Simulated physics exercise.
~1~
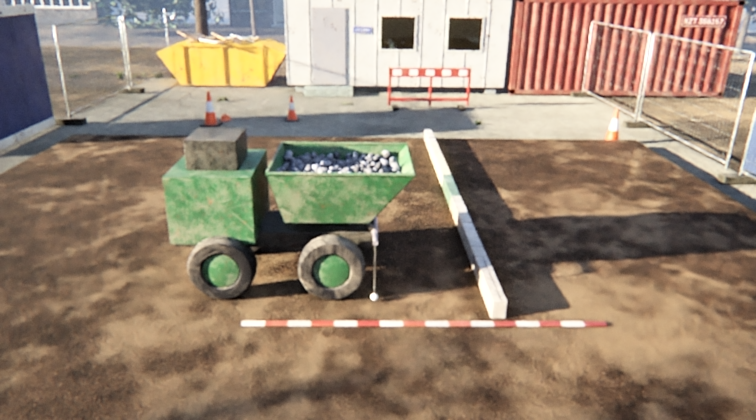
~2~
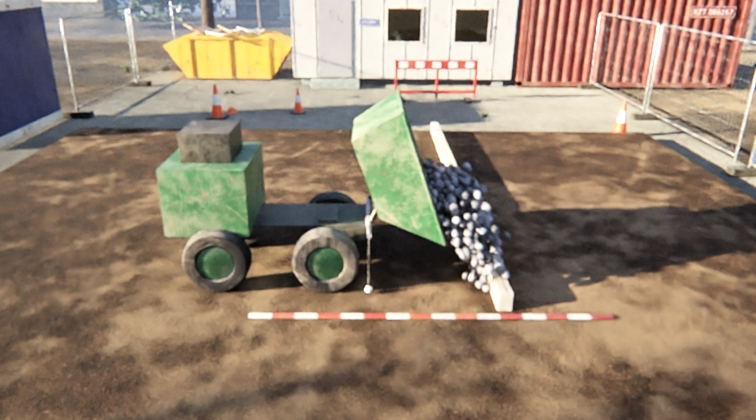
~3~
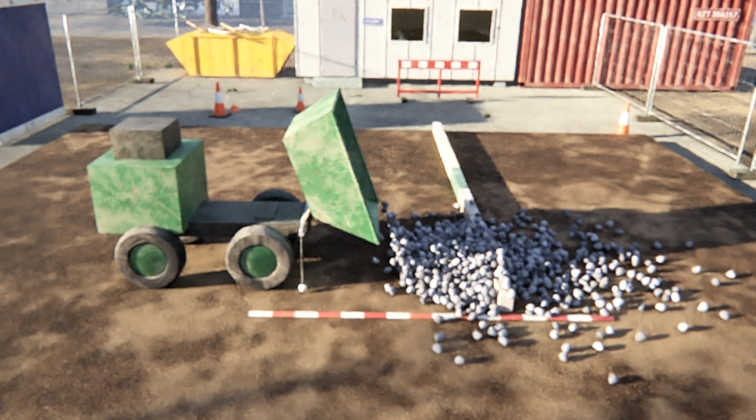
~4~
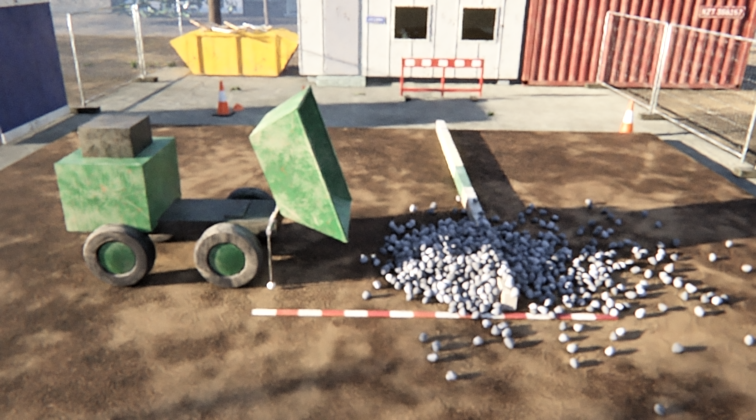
In the video, a green dumper tips its skip steeply, pouring rounded grey stones onto a pale kerb lying on brown ground, then rolls left with the skip still raised, leaving a spread heap on both sides of the kerb, with more on the near side.
